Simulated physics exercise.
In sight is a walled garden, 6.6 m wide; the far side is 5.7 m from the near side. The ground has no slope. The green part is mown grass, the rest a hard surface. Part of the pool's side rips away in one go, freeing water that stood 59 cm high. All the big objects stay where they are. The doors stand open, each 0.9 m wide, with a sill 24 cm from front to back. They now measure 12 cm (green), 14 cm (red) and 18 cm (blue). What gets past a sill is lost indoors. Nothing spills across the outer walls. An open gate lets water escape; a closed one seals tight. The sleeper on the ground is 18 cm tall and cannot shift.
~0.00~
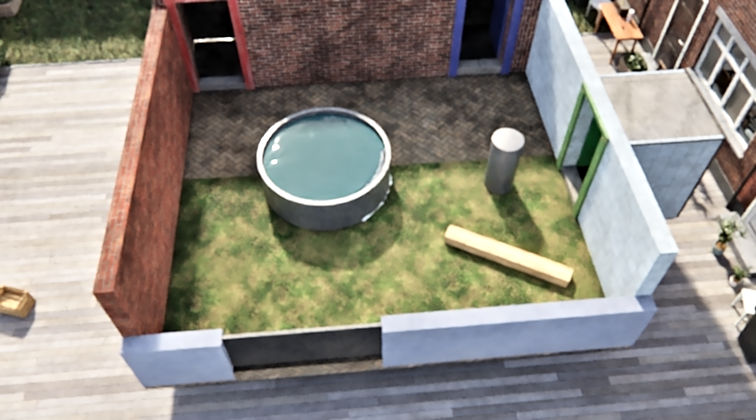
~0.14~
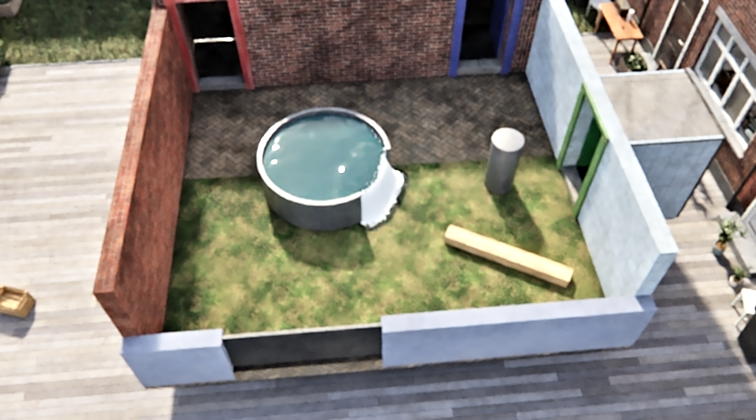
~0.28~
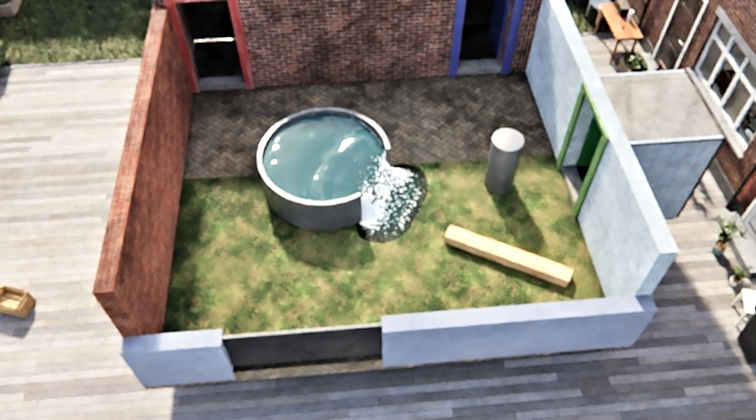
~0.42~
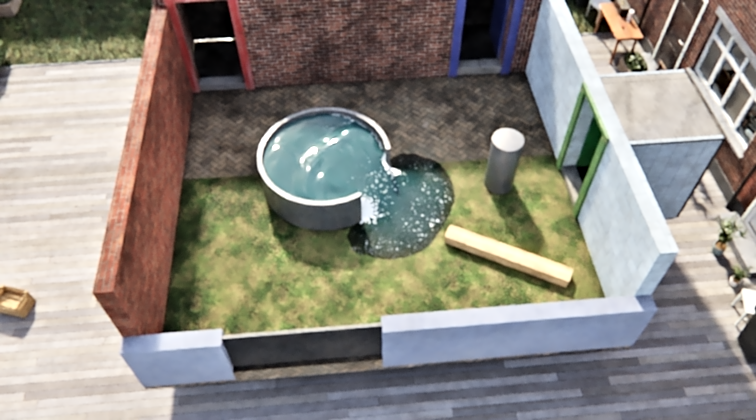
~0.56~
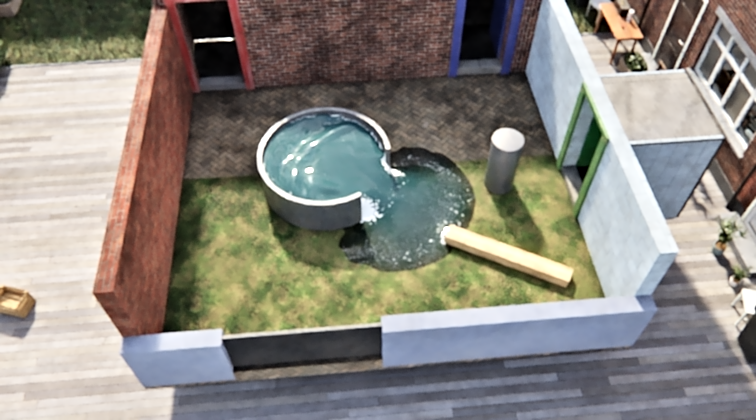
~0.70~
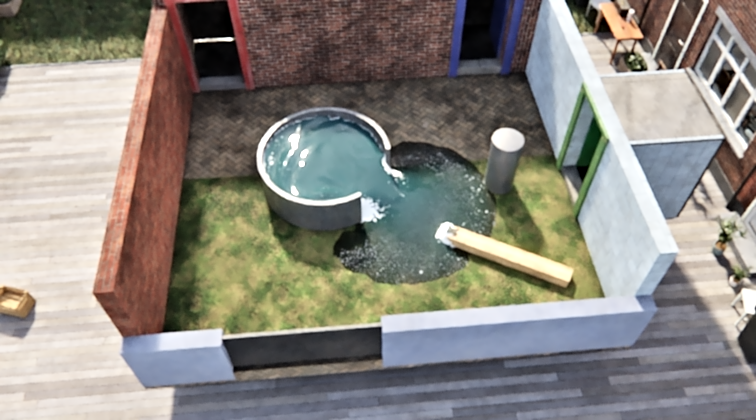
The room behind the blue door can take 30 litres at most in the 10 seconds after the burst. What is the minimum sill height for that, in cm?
Some 6.5 cm above the ground.
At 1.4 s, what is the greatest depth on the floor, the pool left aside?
Up to some 30 cm.
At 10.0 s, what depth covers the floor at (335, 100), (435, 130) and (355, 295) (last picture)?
About 5, 6 and 6 cm.
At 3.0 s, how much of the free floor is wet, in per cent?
Near 45 per cent is wet.
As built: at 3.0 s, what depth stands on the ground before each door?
Depths in cm: Green 13, red 0, blue 0.
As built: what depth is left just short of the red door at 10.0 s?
Roughly 2.5 cm deep.
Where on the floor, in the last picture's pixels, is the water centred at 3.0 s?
Near (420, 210).
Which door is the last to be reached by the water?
Last comes the red one.
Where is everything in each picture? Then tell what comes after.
The pool at (324, 156) is whole and still, 59 cm deep; the blue door at (485, 33) is dry, in the first picture.
The gap is at (380, 191), the front 0.3 m out at (376, 226); the back of the pool holds 59 cm, in the second picture.
The front is at (405, 227), 0.7 m from the gap at (380, 192); 0.9 m2 of floor is wet, 59 cm left at the back, in the third picture.
Water pours out at (380, 193) and has run 1.1 m, to (451, 198); about 7 cm deep outside, 59 cm at the back, in the fourth picture.
The gap is at (380, 193), the front 1.5 m out at (468, 214); the back of the pool holds 58 cm, in the fifth picture.
The front is at (485, 236), 1.9 m from the gap at (380, 192); 4.4 m2 of floor is wet, 53 cm left at the back; the blue door at (485, 33), 3.8 m from the gap, is still 2.3 m from the nearest water, in the sixth picture.
After 1.4 s water covers 25 % of the floor, deepest (30 cm) near (444, 236); it has not reached the blue door.
After 3.0 s water covers 45 % of the floor, deepest (24 cm) near (608, 325); it has not reached the blue door.
After 10.0 s water covers 95 % of the floor, deepest (8 cm) near (547, 147); 7 cm at the blue door, 0 litres in over its 18 cm sill.
At the blue door as built, the water arrived by 3.1 s and peaked near 10 cm at 4.8 s.
With a sill of 5 cm, 53 litres would have come in within the 10 s; with 7 cm, 20 litres. So under 30 litres takes about 6.5 cm.
